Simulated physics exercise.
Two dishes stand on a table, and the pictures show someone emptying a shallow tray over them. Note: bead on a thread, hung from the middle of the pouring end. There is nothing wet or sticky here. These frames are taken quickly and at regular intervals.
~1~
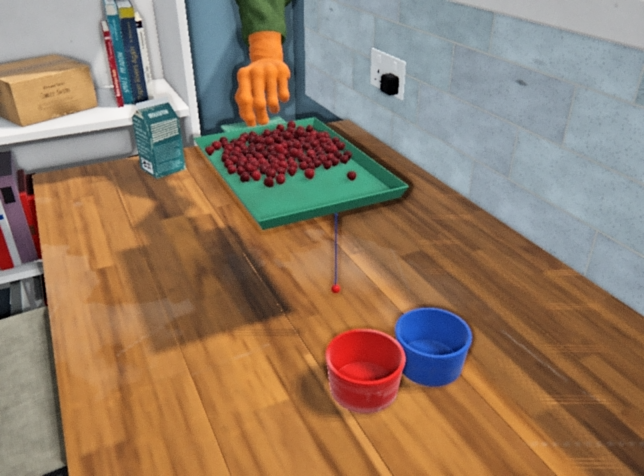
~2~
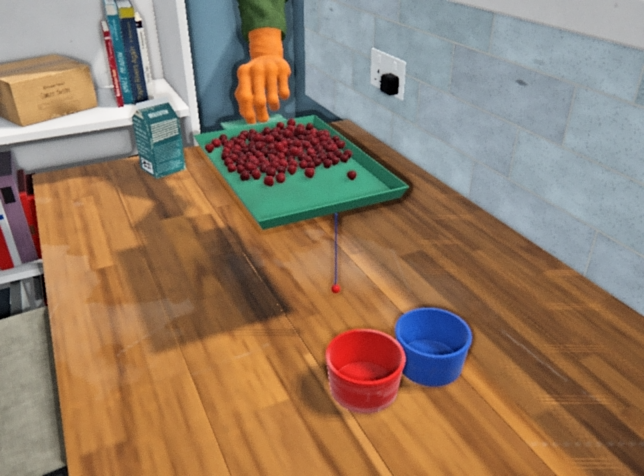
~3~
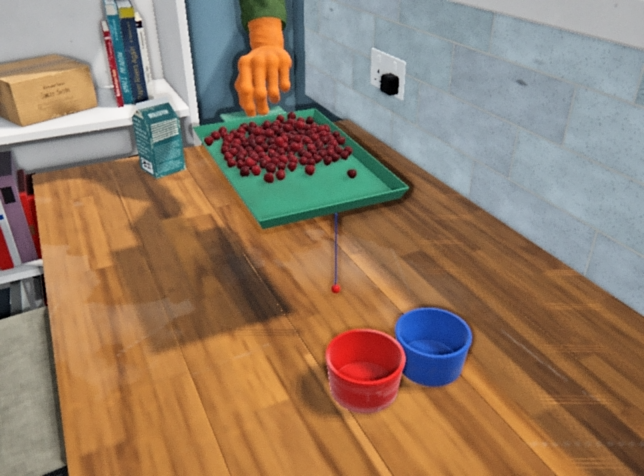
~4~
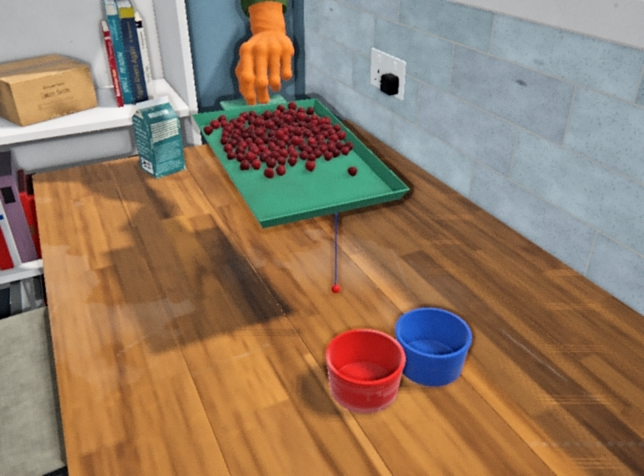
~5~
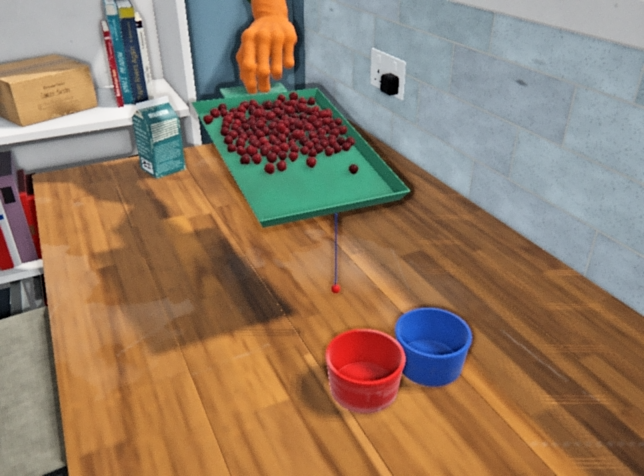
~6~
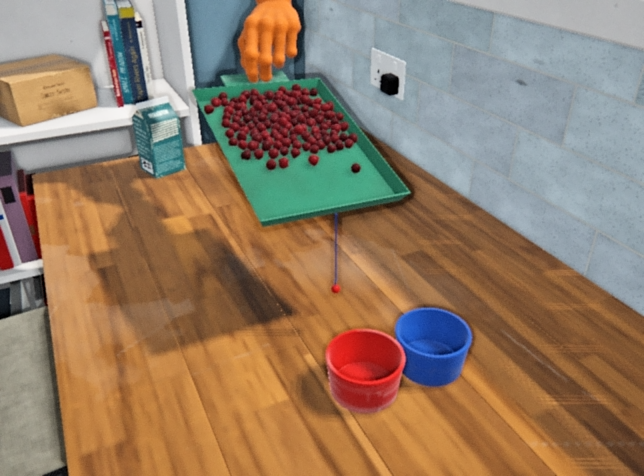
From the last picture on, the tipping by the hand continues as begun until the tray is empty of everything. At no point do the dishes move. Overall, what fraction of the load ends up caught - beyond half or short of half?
Short of half.
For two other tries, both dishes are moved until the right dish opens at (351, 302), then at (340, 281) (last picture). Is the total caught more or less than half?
Short of half, then short of half.
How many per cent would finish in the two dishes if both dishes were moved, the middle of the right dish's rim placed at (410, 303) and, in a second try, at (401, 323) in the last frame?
That makes 80 per cent, followed by 50 per cent.
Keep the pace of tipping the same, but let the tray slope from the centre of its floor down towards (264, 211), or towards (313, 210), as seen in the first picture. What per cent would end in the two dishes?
The first try yields 0 percent and the second 10 percent.
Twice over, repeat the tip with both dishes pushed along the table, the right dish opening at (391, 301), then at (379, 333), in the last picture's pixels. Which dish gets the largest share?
The right of the pair the first time, the right of the pair the second.
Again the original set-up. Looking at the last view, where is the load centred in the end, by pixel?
About pixel (378, 338).
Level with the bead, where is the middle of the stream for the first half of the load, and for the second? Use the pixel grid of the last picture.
The opening part goes through (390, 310); what follows goes through (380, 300).
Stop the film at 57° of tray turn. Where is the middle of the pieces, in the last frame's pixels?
Load centre: Approx. (364, 205).
Shortly afterwards, tray tipped steeply; near two thirds on the tray; a little in the left dish; a little in the right dish; a little outside both; near a quarter in the air.
Next, tray tipped right over; a little on the tray; a little in the left dish; a little in the right dish; near two thirds outside both; a little in the air.
Some moments later, tray tipped past a quarter turn; a little in the left dish; a little in the right dish; the bulk outside both.
In the end, tray tipped past a quarter turn; a little in the left dish; a little in the right dish; the bulk outside both.
